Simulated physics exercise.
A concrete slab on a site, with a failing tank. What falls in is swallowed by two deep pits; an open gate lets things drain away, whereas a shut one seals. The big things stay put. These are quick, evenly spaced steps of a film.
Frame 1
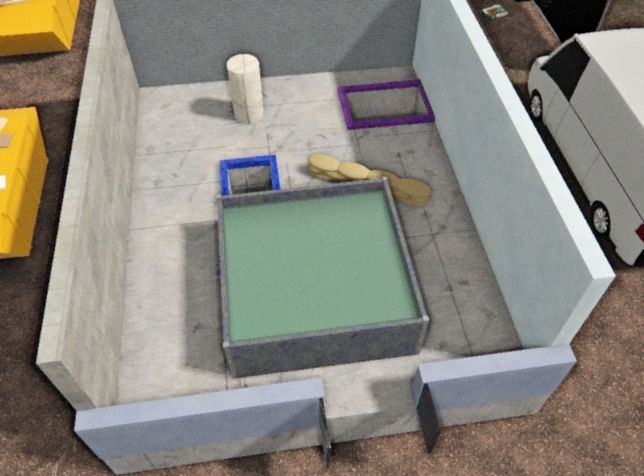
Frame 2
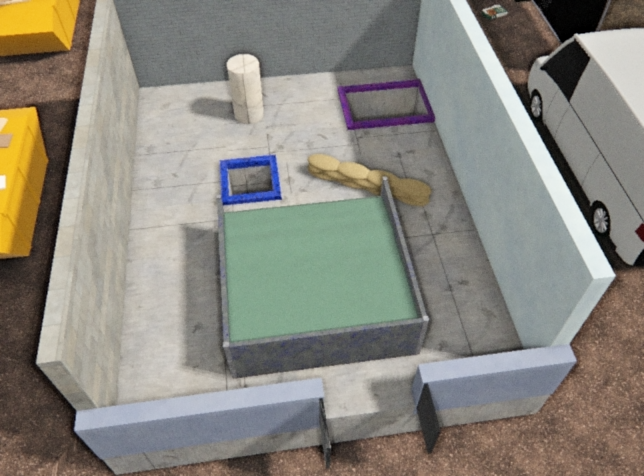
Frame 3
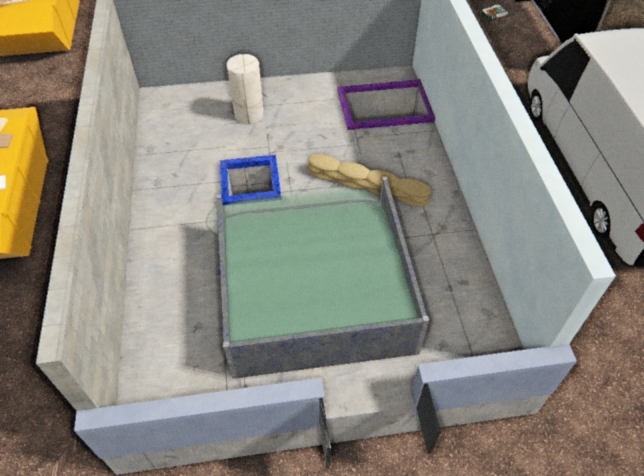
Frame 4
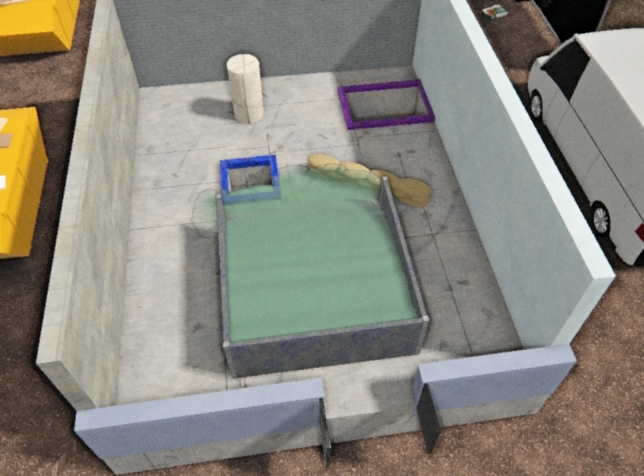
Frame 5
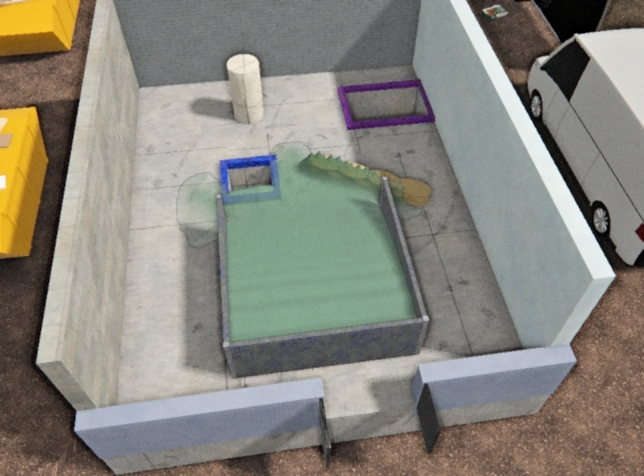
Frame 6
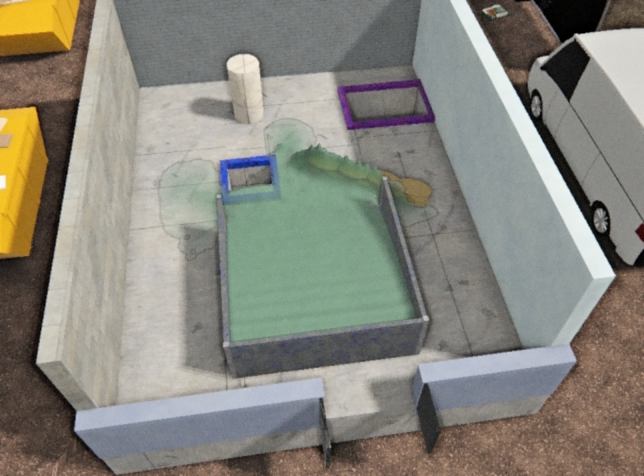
On a walled concrete slab, the far side of a square tank of green water vanished, and the water poured out across the floor, spreading around a blue-edged pit and over a lumpy tan ridge.
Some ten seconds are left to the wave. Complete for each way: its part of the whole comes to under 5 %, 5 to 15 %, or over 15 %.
The gate's part comes to under 5 %; the purple pit's part comes to 5 to 15 %; the blue pit's part comes to over 15 %.
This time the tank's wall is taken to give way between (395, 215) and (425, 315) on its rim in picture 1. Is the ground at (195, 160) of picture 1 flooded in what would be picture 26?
Outcome: Spared.
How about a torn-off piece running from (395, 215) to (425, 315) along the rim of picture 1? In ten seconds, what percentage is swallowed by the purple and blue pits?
Purple 20 %, blue 2 %.
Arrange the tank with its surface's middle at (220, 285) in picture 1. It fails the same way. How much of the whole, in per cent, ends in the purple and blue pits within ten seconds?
Per cent: Purple 20, blue 20.
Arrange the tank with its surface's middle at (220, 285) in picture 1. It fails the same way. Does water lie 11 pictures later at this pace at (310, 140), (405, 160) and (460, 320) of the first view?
In order: Inundated, then unflooded, then unflooded.
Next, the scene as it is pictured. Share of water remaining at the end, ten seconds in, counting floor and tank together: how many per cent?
About 62 per cent.
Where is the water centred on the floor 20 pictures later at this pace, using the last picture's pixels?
At roughly (299, 205).
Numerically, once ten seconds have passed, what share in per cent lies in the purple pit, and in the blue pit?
Estimates: 8 % and 26 %.
A moment on, water covers 50 % of the floor; the gate 0 %, the purple pit 0 %, the blue pit 9 %.
Next, water covers 70 % of the floor; the gate 0 %, the purple pit 0 %, the blue pit 17 %.
Then, water covers 75 % of the floor; the gate 0 %, the purple pit 1 %, the blue pit 23 %.
Later, water covers 95 % of the floor; the gate 1 %, the purple pit 5 %, the blue pit 25 %.
In the end, water covers 95 % of the floor; the gate 2 %, the purple pit 9 %, the blue pit 26 %.
